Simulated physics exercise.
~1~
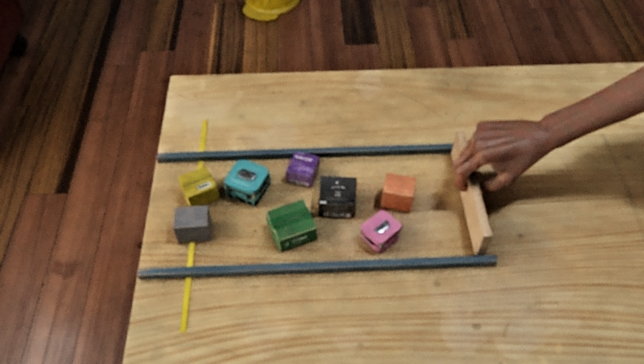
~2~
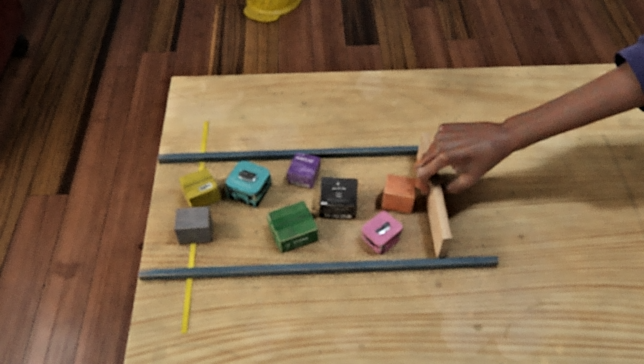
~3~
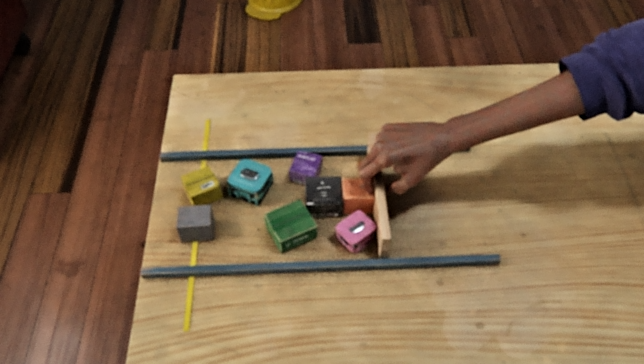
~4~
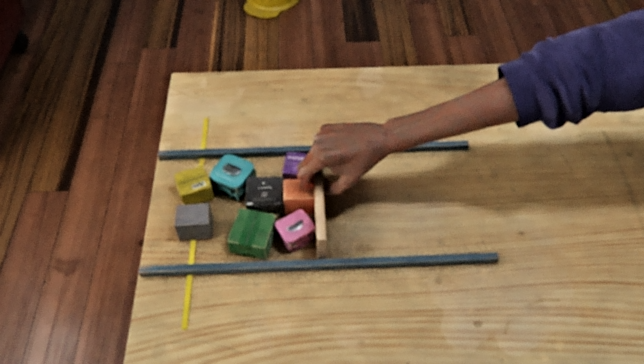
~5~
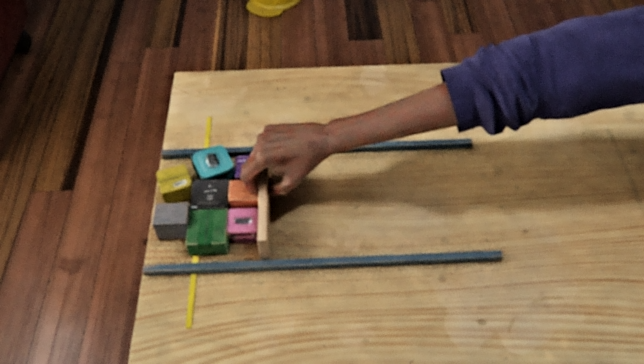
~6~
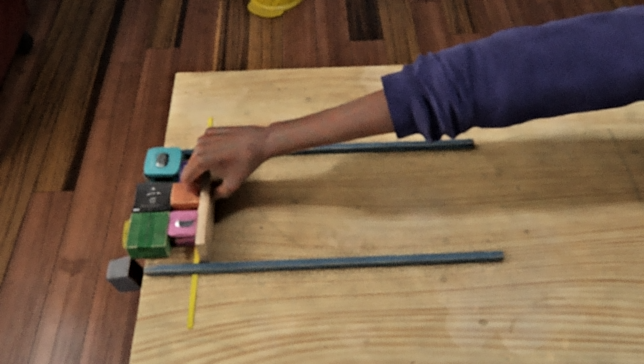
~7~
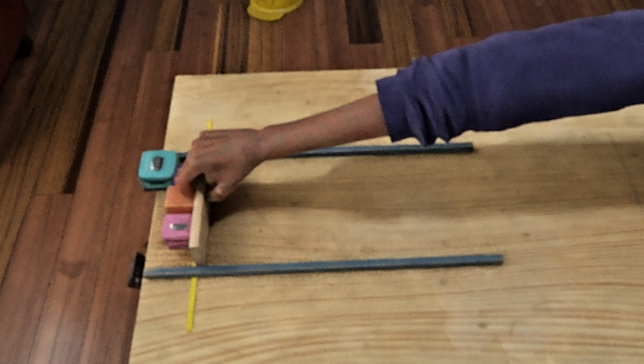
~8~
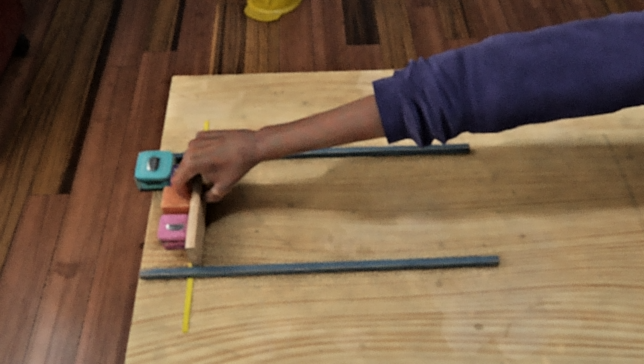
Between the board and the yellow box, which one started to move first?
The board started to move first. The yellow box only began moving later, once the other things had been bunched up and pushed left.
